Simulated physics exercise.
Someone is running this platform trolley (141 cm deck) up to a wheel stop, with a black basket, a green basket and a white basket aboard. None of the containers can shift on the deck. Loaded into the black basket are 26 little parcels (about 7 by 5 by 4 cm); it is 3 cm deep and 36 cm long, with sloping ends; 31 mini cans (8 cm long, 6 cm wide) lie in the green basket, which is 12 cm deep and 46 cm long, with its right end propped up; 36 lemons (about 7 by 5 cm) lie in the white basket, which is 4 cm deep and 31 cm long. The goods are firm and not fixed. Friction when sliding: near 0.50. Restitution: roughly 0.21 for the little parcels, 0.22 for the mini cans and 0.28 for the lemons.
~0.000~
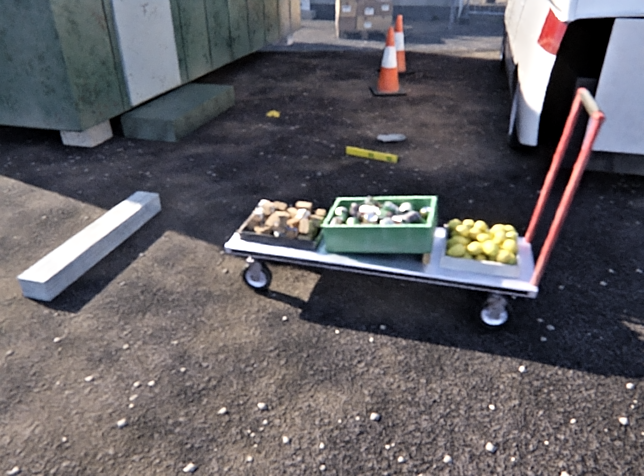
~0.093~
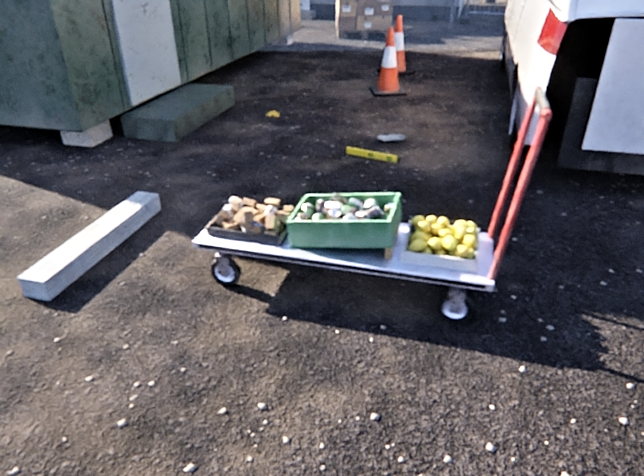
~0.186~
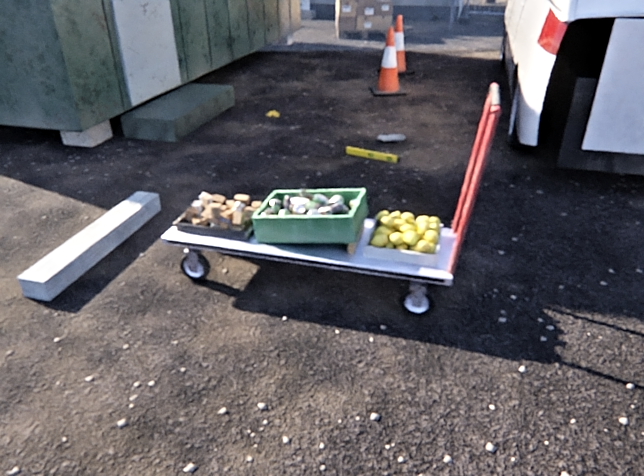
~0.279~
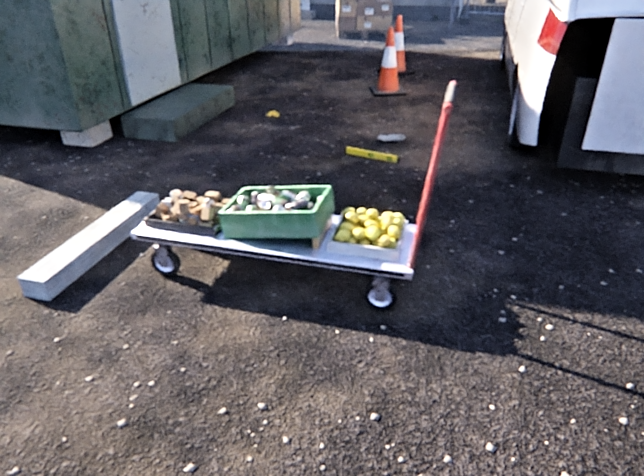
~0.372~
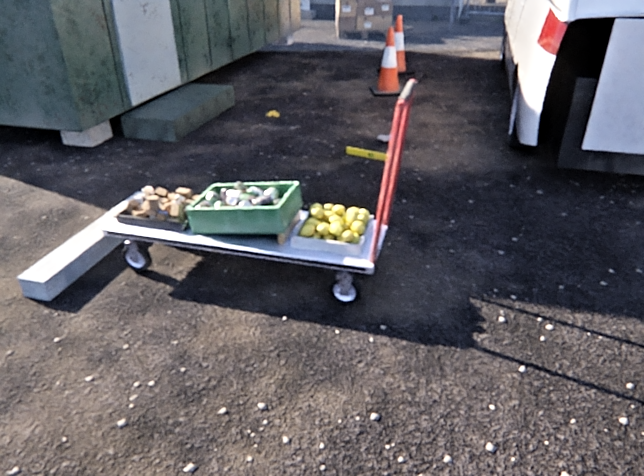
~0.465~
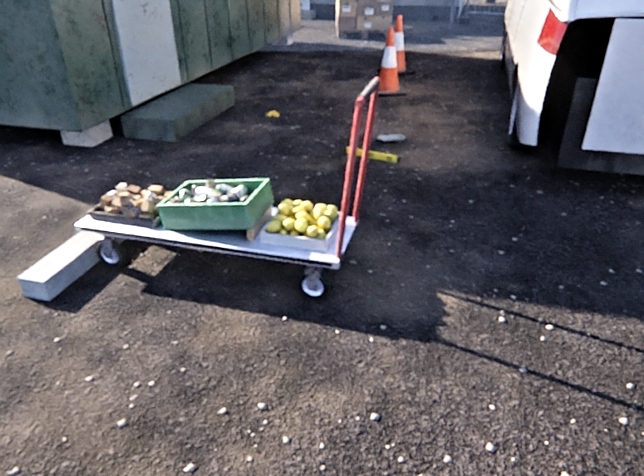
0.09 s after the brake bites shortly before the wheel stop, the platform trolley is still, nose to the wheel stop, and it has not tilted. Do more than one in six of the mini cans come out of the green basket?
No.
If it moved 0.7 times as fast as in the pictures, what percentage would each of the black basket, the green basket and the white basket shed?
Black basket 0, green basket 0, white basket 20 per cent.
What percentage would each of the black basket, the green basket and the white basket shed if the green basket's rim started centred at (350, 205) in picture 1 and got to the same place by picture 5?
That would give black basket 10 %, green basket 0 % and white basket 20 %.
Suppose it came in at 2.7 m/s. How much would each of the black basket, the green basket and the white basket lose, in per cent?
Black basket 40 %, green basket 10 %, white basket 30 %.
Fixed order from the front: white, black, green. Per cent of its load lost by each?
With that order the black basket sheds 20 per cent of its load, the green basket 0 per cent, and the white basket 30 per cent.
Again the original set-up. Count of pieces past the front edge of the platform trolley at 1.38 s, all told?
Around 5.
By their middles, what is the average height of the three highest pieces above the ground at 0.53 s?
About 44 cm up, on average.
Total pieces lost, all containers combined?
16 or so.
After 0.53 s, 0 of 26 out of the black basket, 0 of 31 out of the green basket and 3 of 36 out of the white basket.
After 0.65 s, 3 of 26 out of the black basket, 0 of 31 out of the green basket and 7 of 36 out of the white basket.
After 0.88 s, 7 of 26 out of the black basket, 0 of 31 out of the green basket and 10 of 36 out of the white basket.
Final count (at 1.38 s), 7 of 26 out of the black basket, 0 of 31 out of the green basket and 10 of 36 out of the white basket. Asked share, 0 of 31, 0 per cent.
